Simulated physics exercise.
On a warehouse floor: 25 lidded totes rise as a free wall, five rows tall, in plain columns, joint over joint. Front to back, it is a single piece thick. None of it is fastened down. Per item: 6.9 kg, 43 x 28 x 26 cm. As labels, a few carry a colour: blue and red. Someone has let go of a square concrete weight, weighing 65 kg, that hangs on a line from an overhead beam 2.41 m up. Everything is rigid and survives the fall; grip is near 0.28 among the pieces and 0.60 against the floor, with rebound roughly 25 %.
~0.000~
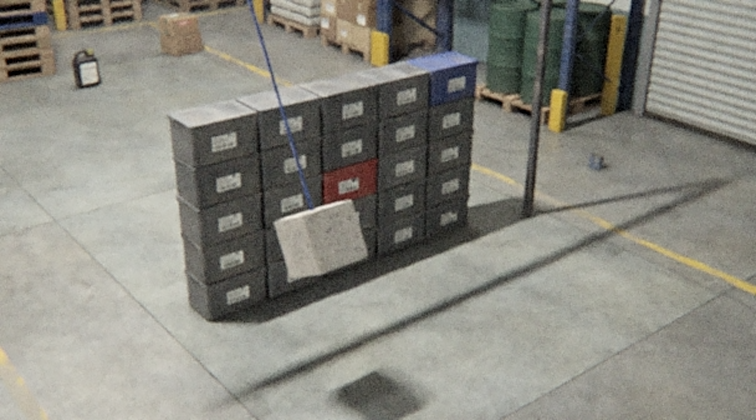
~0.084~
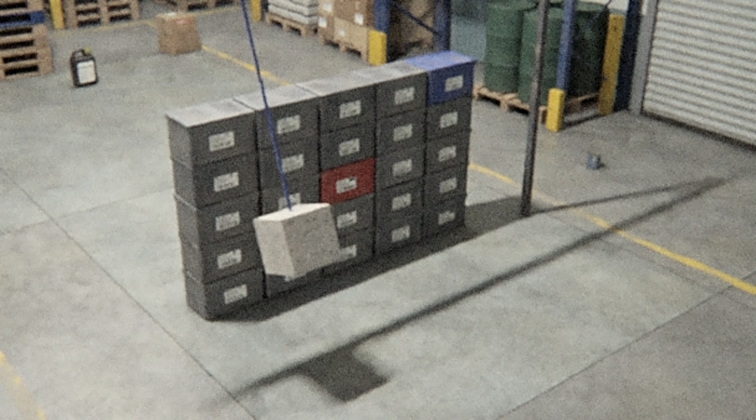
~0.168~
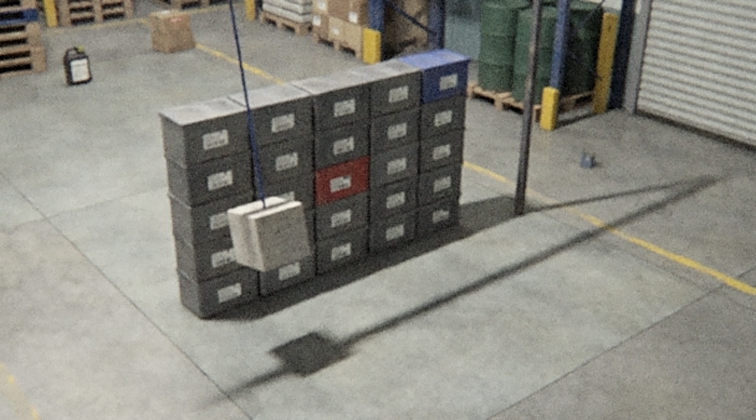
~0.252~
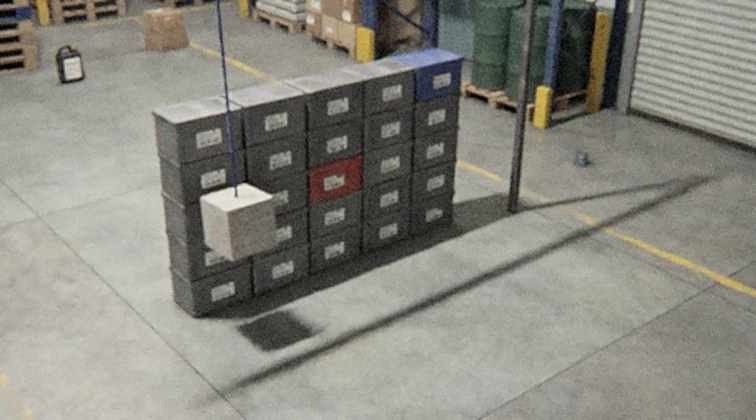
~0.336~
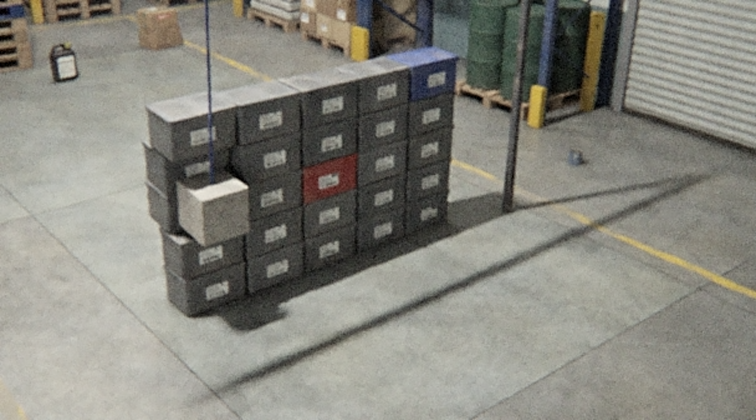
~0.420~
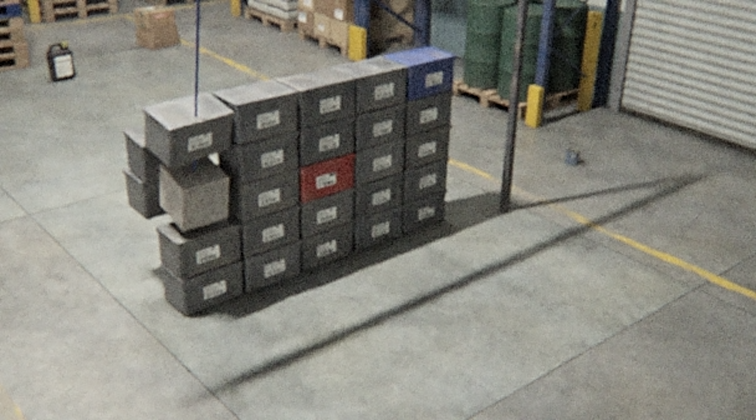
Pale block on a blue line swinging leftward into a wall of dark lidded totes, pushing two out at the left end.
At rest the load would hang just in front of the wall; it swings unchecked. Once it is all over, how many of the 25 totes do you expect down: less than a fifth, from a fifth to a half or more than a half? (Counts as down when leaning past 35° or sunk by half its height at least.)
I expect fewer than one in five of them.
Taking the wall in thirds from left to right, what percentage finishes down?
The thirds come out at 30 on the left, 0 in the middle and 0 on the right, in per cent.
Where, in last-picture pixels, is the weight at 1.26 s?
Roughly (160, 149).
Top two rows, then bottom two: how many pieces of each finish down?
Top: 2; bottom: 0.
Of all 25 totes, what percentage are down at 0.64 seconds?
By then 10 per cent.
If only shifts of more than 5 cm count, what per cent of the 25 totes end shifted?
That makes 10 percent.
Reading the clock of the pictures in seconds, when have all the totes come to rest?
That happens at roughly 2.0 seconds.
Around 0.64 s, line 25° past plumb; 3 of the 25 totes down.
Finally (2.4 s), line 30° before plumb; 3 of the 25 totes down; blue tote unmoved; red tote unmoved. That is 12 per cent. Seen by the last camera, middles, blue tote near (419, 74), red tote near (317, 172).
